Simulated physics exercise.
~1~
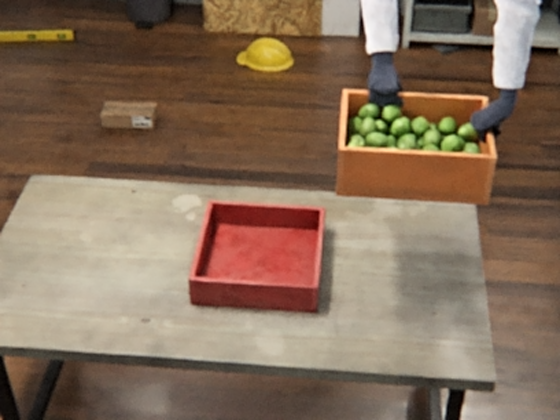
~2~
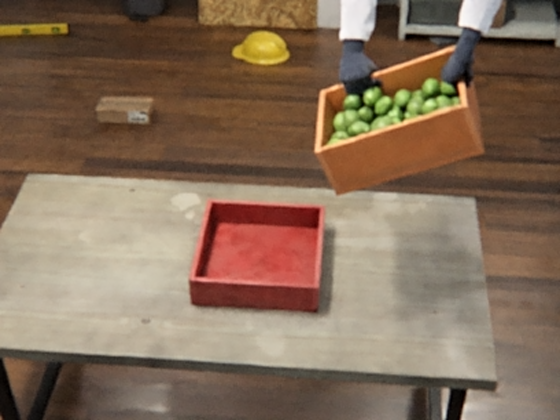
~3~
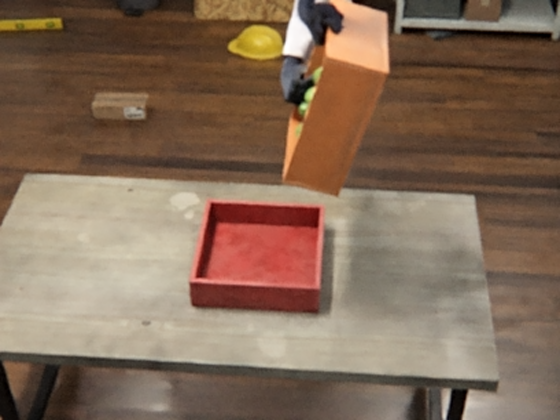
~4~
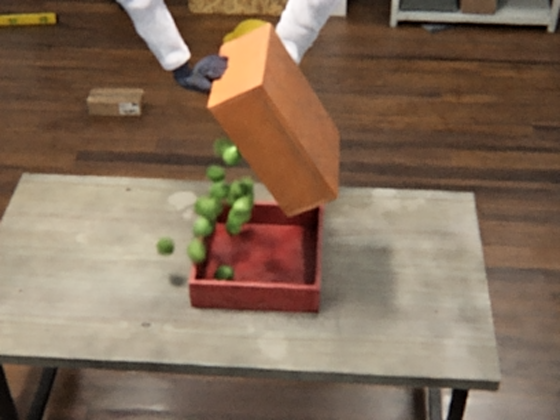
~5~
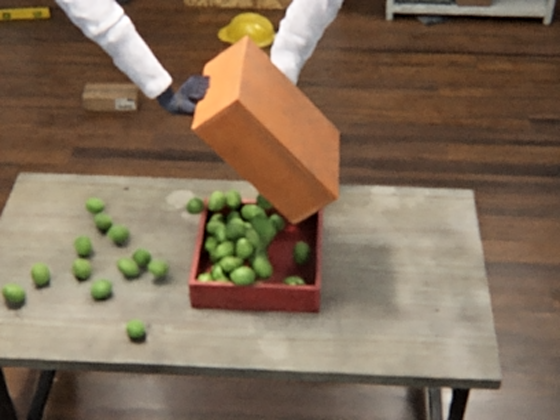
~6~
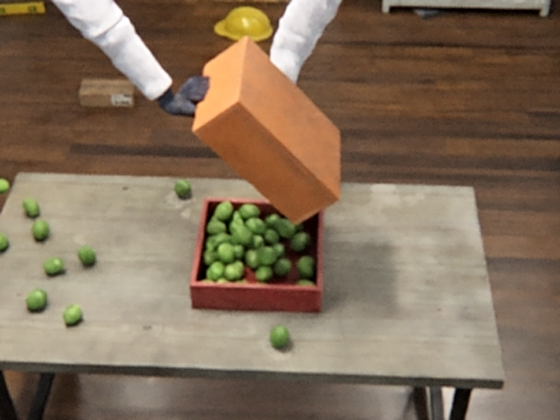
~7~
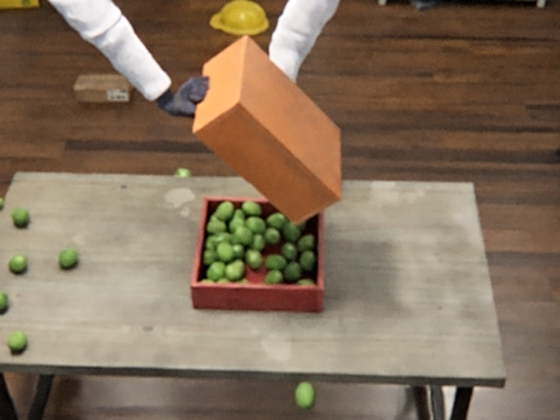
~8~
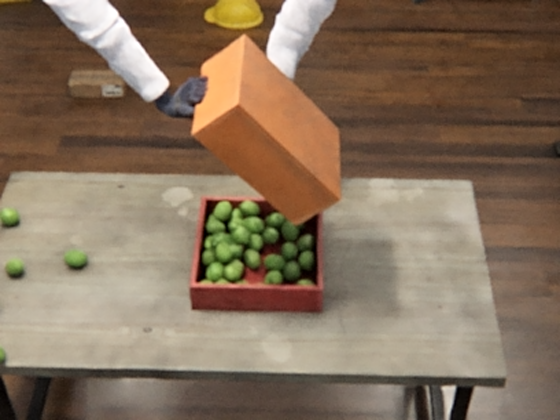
Gloved hands tipping an orange crate of green fruit over a red tray, partly filling it while others roll across the table.
